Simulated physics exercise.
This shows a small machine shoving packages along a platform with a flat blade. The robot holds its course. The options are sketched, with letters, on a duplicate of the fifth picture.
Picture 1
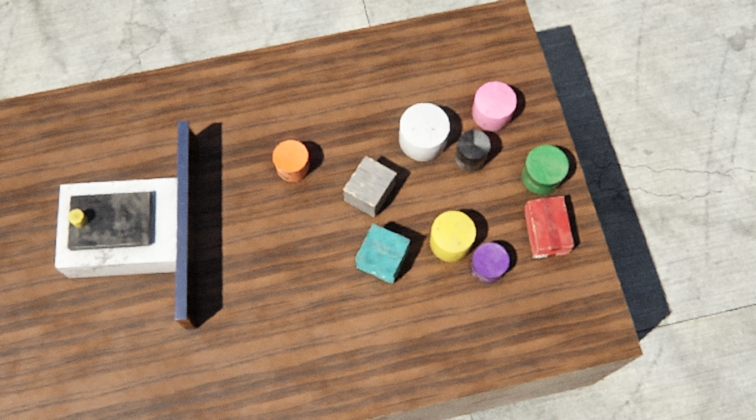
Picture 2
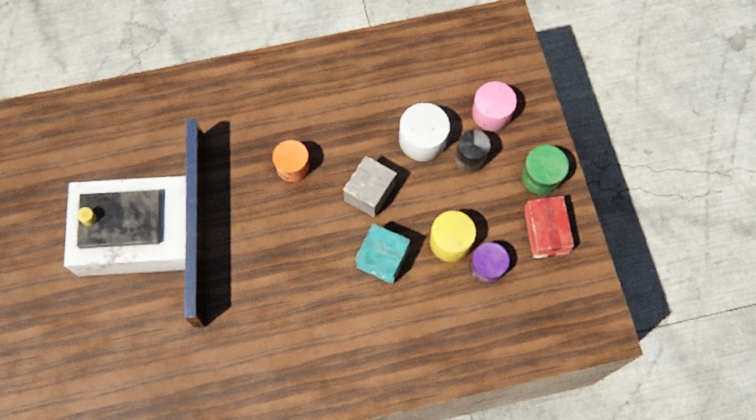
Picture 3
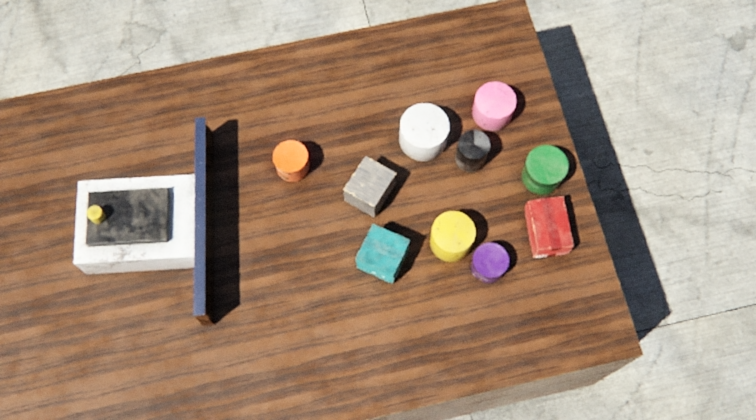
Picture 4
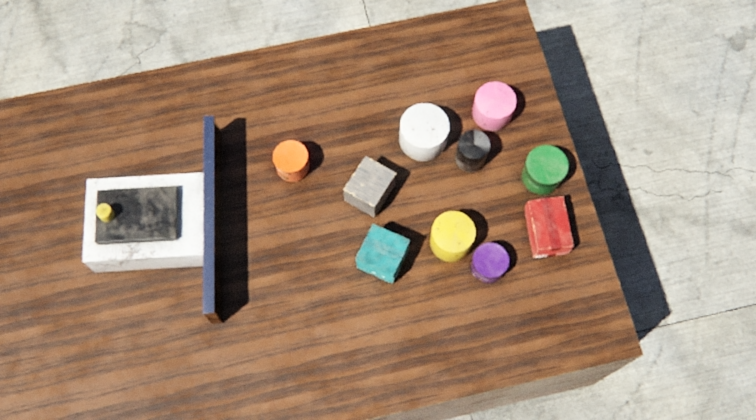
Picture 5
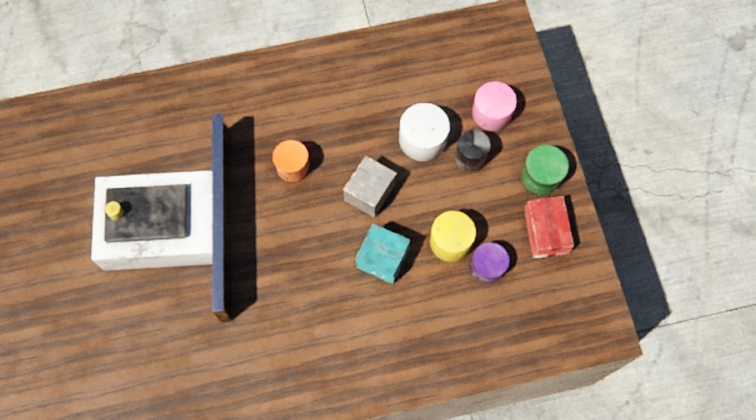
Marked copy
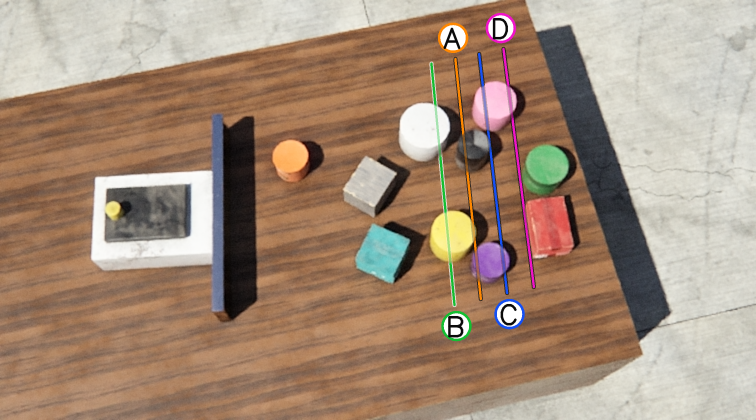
A small white machine with a dark top panel and an upright blue blade slides slowly rightward across a brown wooden platform, seen from high above against pale concrete. To its right sit an orange cylinder, grey and turquoise boxes, white, yellow, black, pink, purple and green cylinders, and a red box near the right edge. The machine advances a short way, touching nothing, while the packages and camera stay still.
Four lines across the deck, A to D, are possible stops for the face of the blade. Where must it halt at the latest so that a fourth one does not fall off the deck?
Up to line D.
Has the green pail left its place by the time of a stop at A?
By then, no.
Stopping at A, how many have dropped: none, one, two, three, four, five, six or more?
By then, none.
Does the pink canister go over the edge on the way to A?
No.
On the copy, A at (467, 173); B at (442, 178); C at (492, 167); D at (518, 162).
On D. First, robot (263, 189); orange pail (350, 156); green pail (544, 170).
Then, robot (371, 166); black canister (487, 154); yellow canister (506, 228).
Finally, robot (457, 148); green pail over the edge; red box over the edge; three fallen.
By contrast, A is within the limit but short; B is within the limit but short; C is within the limit but short.
